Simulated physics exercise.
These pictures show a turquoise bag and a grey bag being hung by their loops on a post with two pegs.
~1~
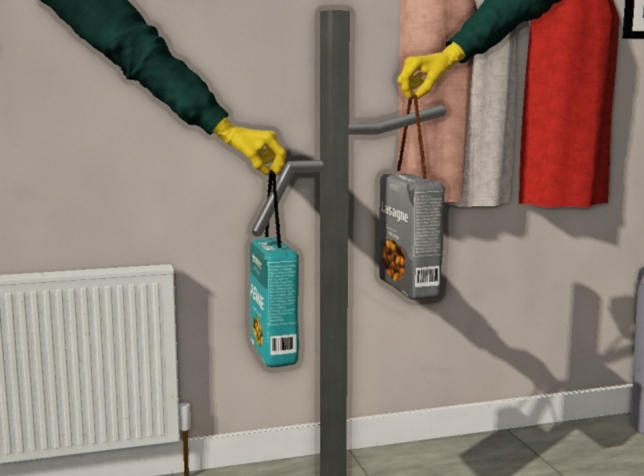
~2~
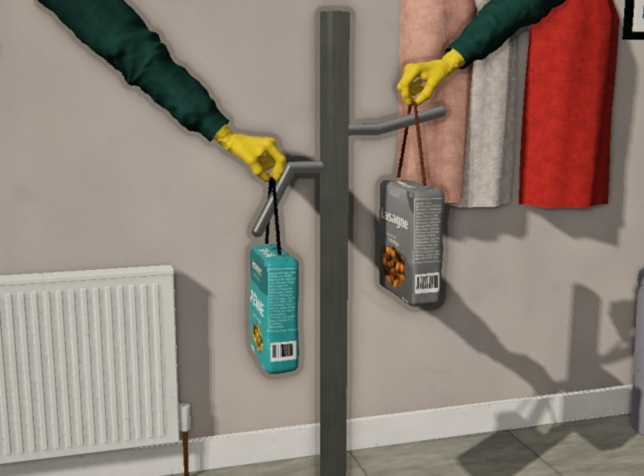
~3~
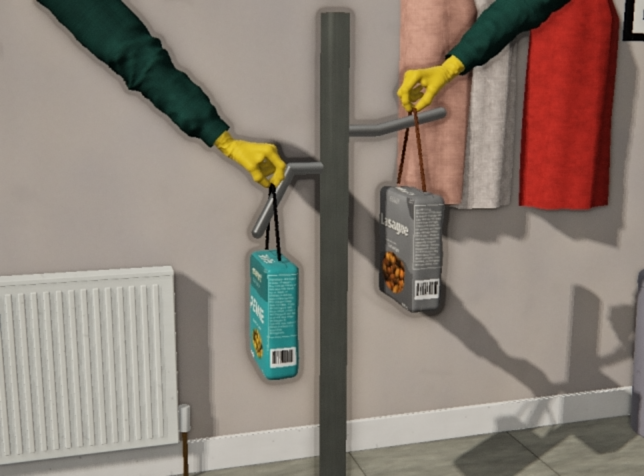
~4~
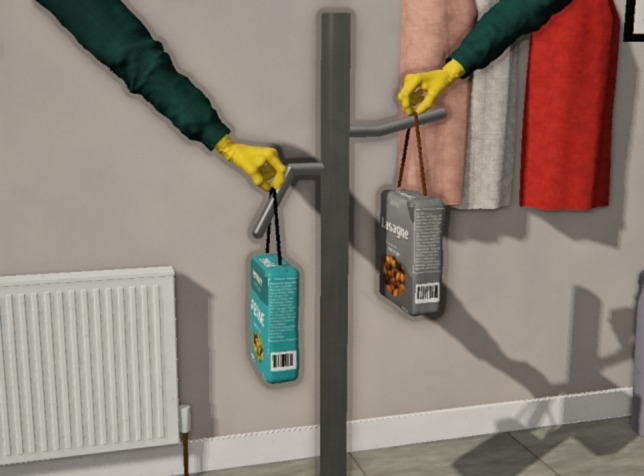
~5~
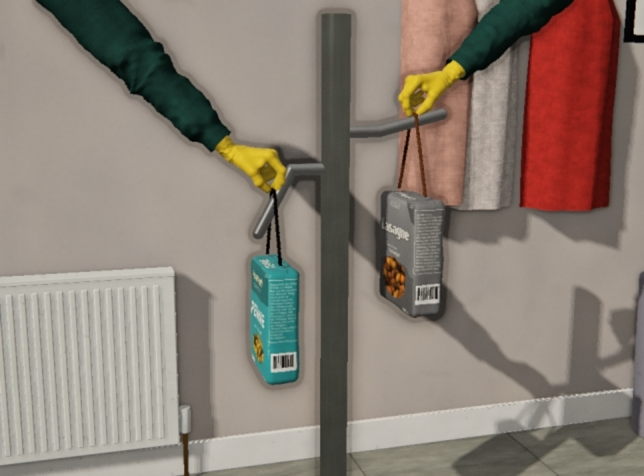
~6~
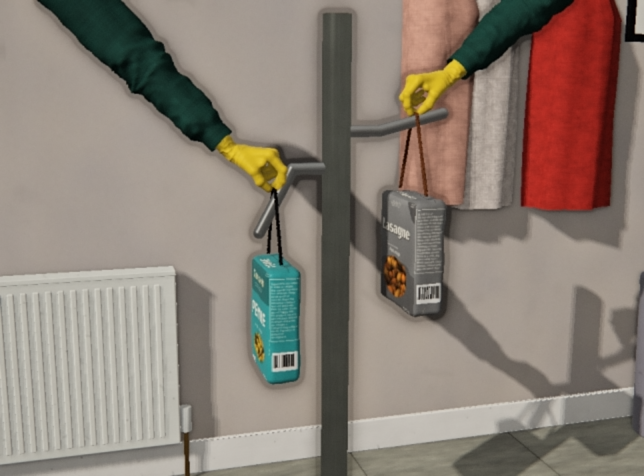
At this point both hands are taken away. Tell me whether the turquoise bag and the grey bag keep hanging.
As I see it, my guess is the turquoise bag will be off the peg; my guess is the grey bag will remain hung up.
Then, 0.46 s on from there, turquoise bag on the floor; grey bag still up near (410, 253).
In the end, turquoise bag on the floor; grey bag still up near (409, 254). The turquoise bag slips off its peg and the grey bag holds on.
